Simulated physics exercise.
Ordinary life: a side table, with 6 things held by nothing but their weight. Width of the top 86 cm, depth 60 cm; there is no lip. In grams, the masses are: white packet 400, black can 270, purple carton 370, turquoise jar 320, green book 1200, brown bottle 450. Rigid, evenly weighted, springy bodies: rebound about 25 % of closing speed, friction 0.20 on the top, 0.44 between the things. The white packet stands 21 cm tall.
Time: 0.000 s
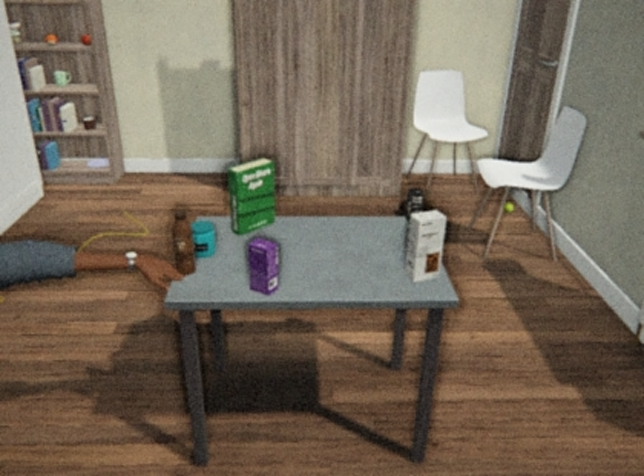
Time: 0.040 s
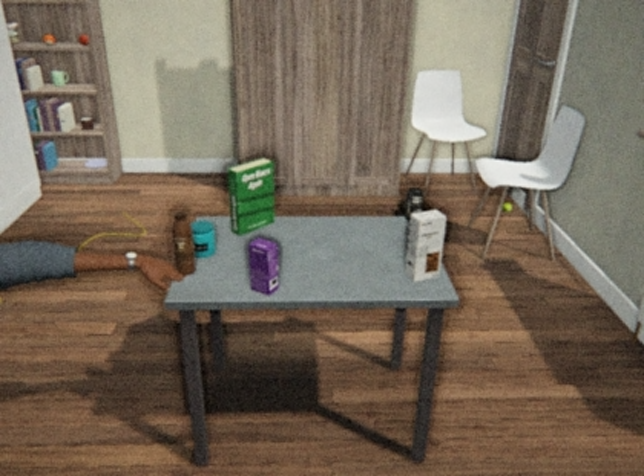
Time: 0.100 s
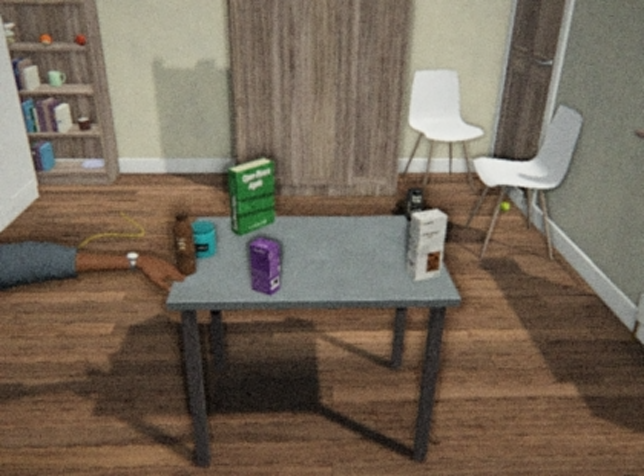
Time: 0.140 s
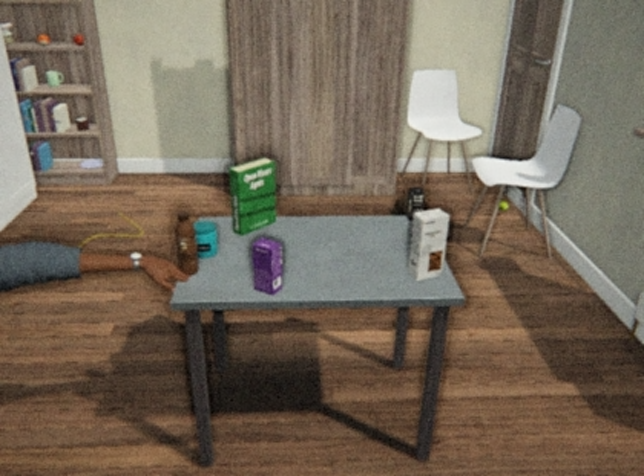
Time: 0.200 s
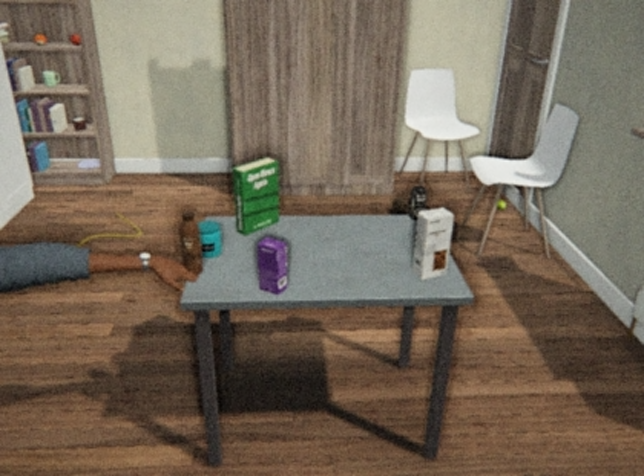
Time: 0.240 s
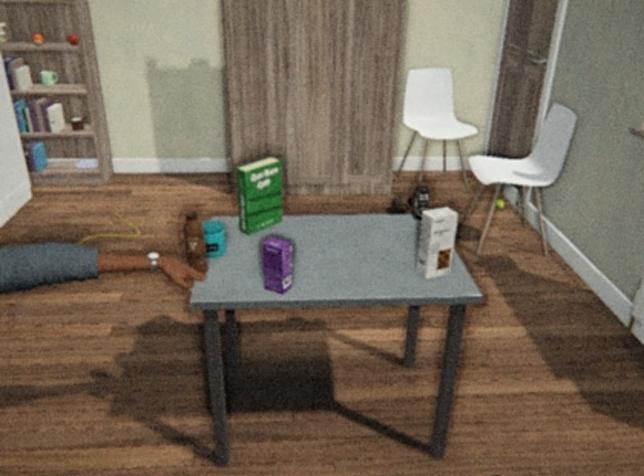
An arm reaching in from the left and pushing a small table slightly to the right, its boxes, jar and bottle standing.
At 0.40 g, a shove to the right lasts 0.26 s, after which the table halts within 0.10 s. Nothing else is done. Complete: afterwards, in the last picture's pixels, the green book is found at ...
... about (300, 196).
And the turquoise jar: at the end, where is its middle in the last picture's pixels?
About (242, 239).
After 0.34 s, table 15 cm from its start; turquoise jar now off the table; green book moved 7 cm near (273, 196); purple carton moved 7 cm.
After 0.54 s, table 19 cm from its start; green book moved 2 cm near (296, 196); turquoise jar moved 5 cm; purple carton moved 2 cm.
In the end (1.1 s), off the table, brown bottle; not toppled but over 5 cm from the start, turquoise jar; the other 4 under 5 cm from the start. At the end, from the last picture's camera, green book near (300, 196).
